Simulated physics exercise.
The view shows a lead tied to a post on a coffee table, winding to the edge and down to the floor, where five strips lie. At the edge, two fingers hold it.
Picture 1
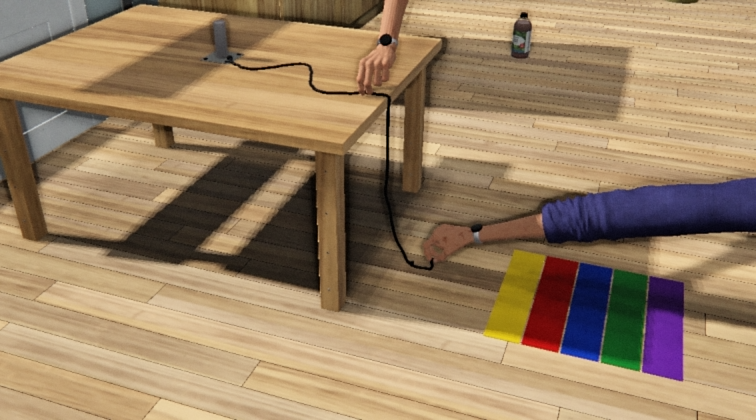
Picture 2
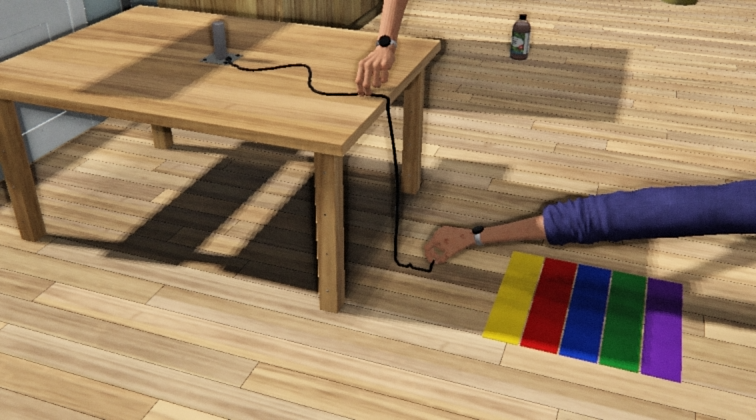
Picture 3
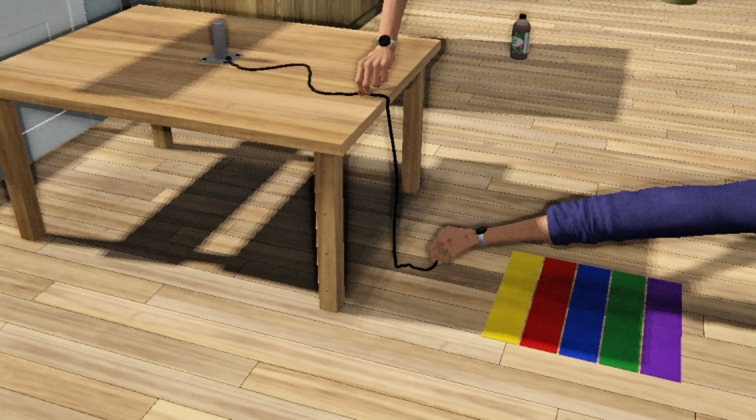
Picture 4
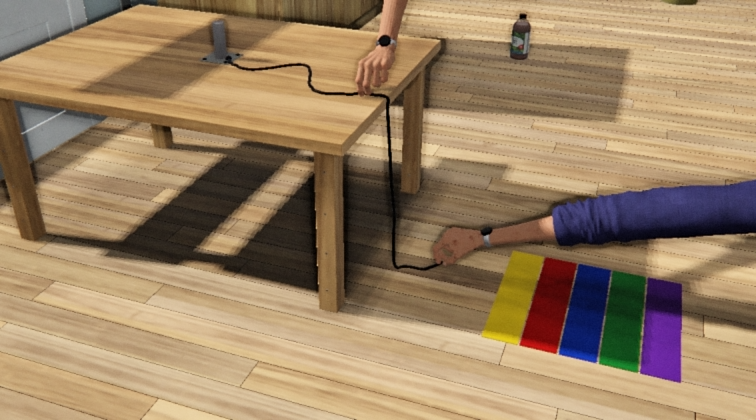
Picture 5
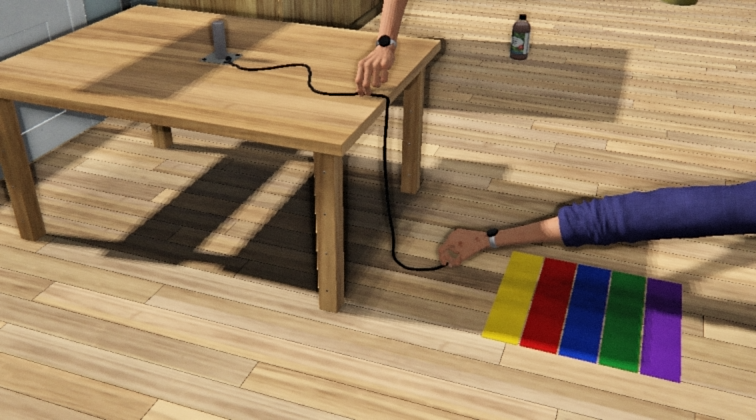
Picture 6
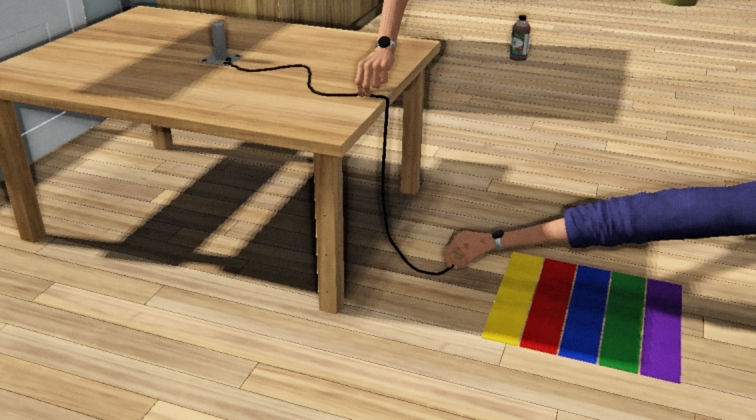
A hand near the floor draws the black cord slightly right while another holds it at the table's edge.
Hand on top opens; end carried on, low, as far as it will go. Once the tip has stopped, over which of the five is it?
Over the green strip.
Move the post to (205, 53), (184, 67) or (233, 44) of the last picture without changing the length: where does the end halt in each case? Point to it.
(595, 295), (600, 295) and (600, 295), in that order.
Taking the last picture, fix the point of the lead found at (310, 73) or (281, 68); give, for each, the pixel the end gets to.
The two answers, in sequence: (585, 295) and (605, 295).
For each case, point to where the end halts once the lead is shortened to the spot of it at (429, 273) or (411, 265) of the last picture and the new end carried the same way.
It would end up close to (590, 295), then close to (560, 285).
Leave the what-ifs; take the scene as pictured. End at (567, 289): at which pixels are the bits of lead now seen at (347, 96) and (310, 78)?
(398, 116) and (348, 82), approximately.
A little later, end near (567, 289); over red.
Next, end near (605, 297); over blue.
When it is tight, end near (628, 301); over green. It gets as far as the green strip.
